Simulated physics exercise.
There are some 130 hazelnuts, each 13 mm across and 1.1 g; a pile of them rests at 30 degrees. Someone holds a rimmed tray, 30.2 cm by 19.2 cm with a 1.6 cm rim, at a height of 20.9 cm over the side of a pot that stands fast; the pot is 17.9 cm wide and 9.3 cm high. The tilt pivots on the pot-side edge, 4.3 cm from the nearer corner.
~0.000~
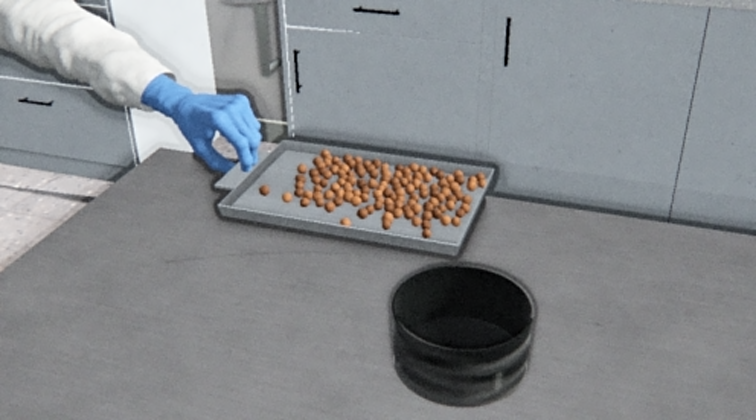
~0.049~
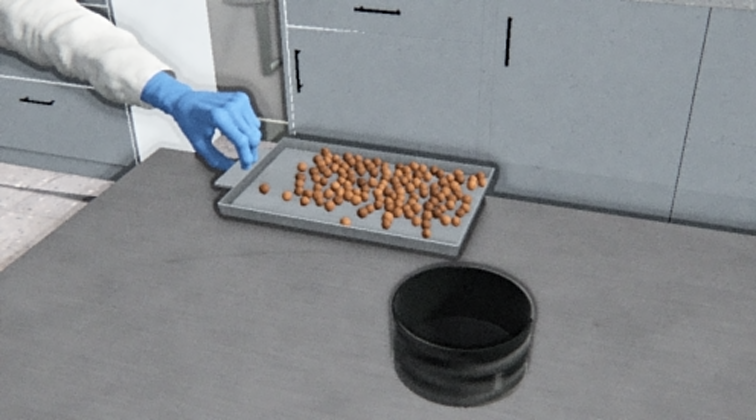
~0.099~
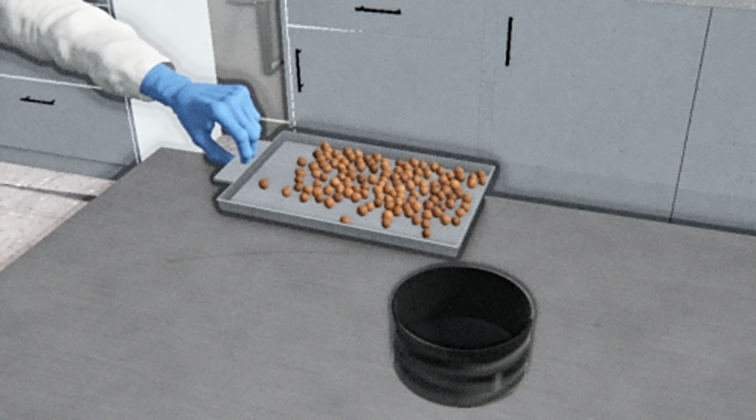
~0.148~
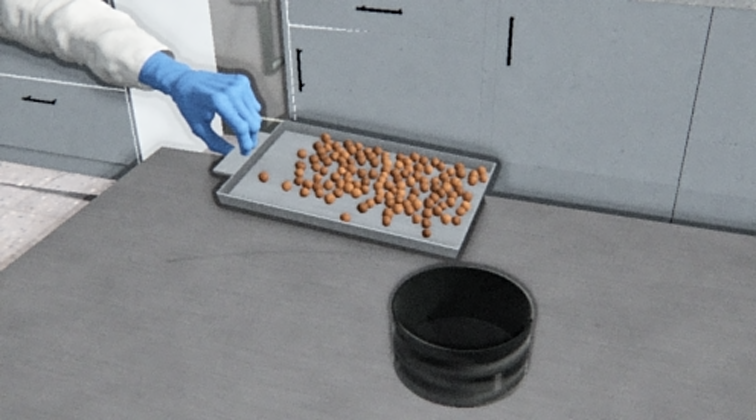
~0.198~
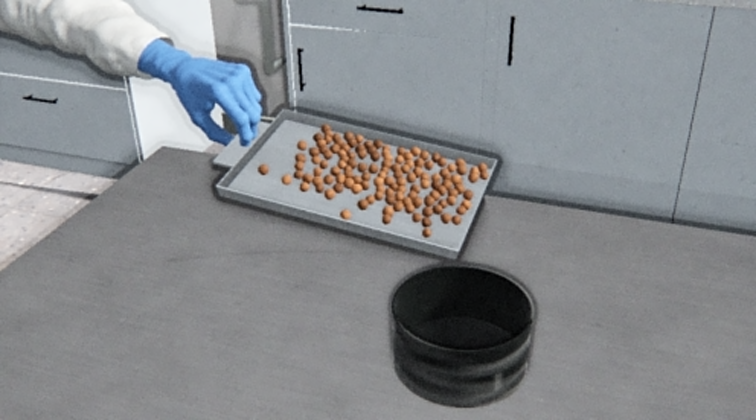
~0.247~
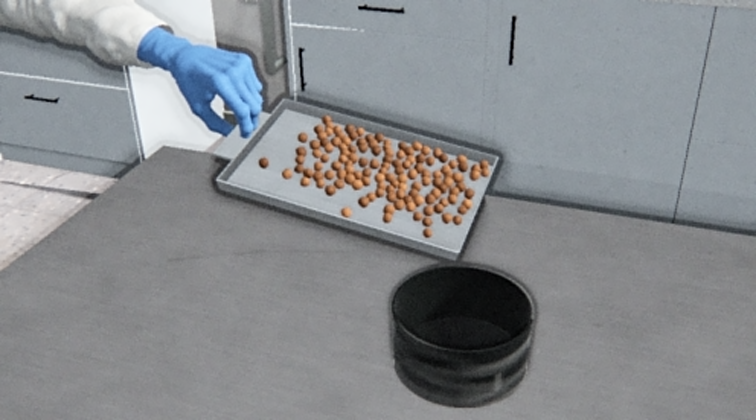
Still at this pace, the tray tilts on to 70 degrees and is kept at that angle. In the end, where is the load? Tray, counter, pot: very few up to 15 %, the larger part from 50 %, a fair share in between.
Left on the tray the larger part; counter very few; pot very few.
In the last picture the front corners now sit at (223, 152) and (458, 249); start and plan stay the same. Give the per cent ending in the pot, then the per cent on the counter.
Final per cent - pot 5, counter 5.
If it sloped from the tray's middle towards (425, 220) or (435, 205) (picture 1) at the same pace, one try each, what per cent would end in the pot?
That would be close to 0 per cent and then close to 0 per cent.
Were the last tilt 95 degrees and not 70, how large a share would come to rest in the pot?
Result: Close to 40 %.
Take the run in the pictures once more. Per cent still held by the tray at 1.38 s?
About 95%.
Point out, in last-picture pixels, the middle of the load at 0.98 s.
Near (428, 185).
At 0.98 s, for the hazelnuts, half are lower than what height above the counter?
Some 28 cm above the counter.
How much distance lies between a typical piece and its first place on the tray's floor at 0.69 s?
Around 7 centimetres.
After 0.69 s, tilt 40 degrees; the tray holds 100 %, the pot 0 %.
After 0.98 s, tilt 58 degrees; the tray holds 100 %, the pot 0 %.
Then, at 1.38 s, tilt 70 degrees; the tray holds 95 %, the pot 0 %.
At rest (2.1 s), tray 95 %, counter 5 %, pot 0 %.
